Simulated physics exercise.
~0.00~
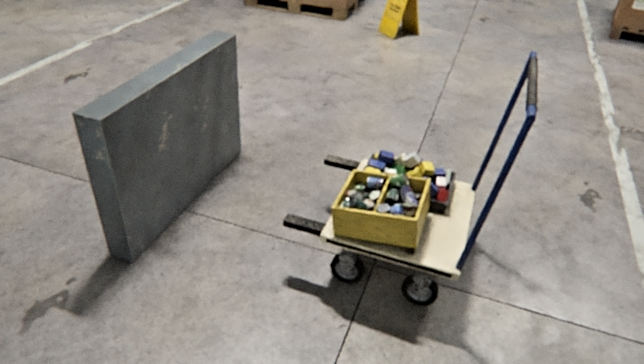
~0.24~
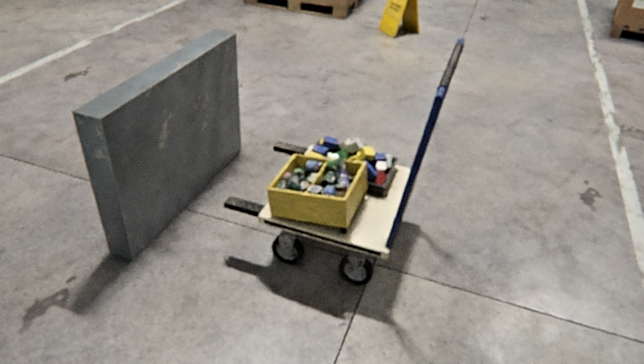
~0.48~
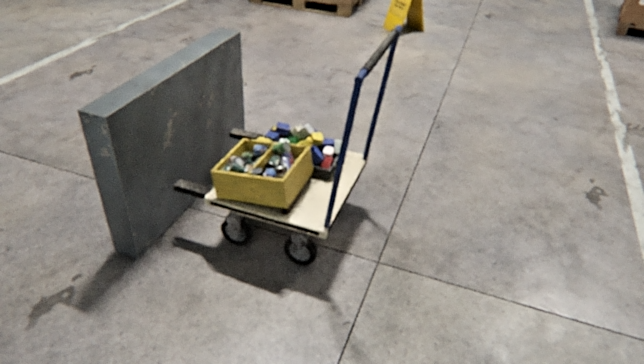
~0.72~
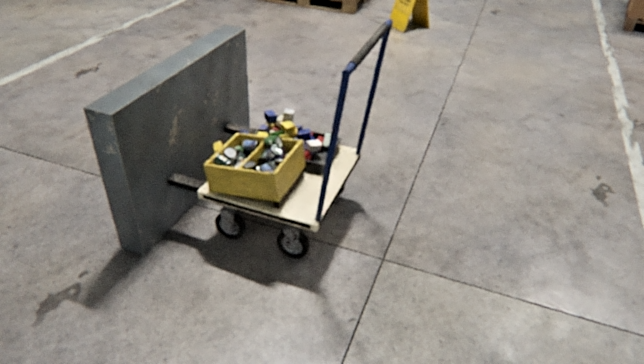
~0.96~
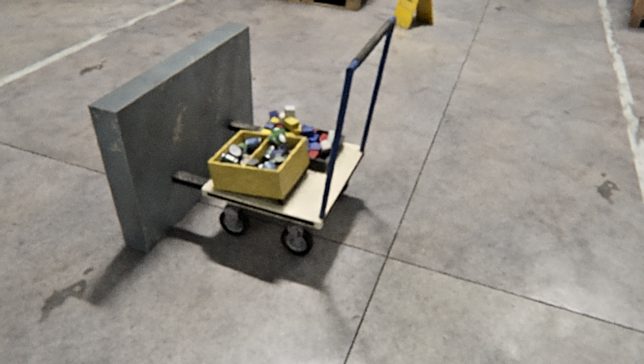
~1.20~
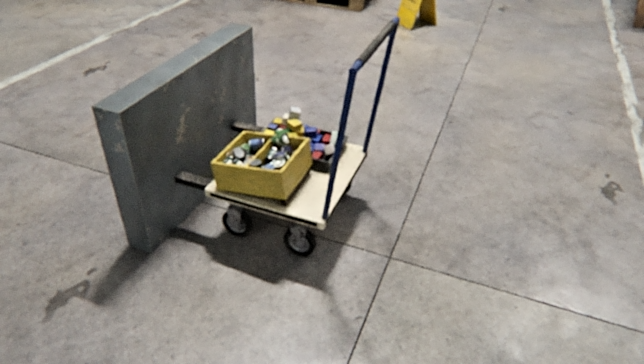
A flatbed trolley with a blue handle, carrying a yellow box and a dark one full of small loose items, rolled left into a grey slab, where its front bars met the face, the items jumbled, and it stayed put.
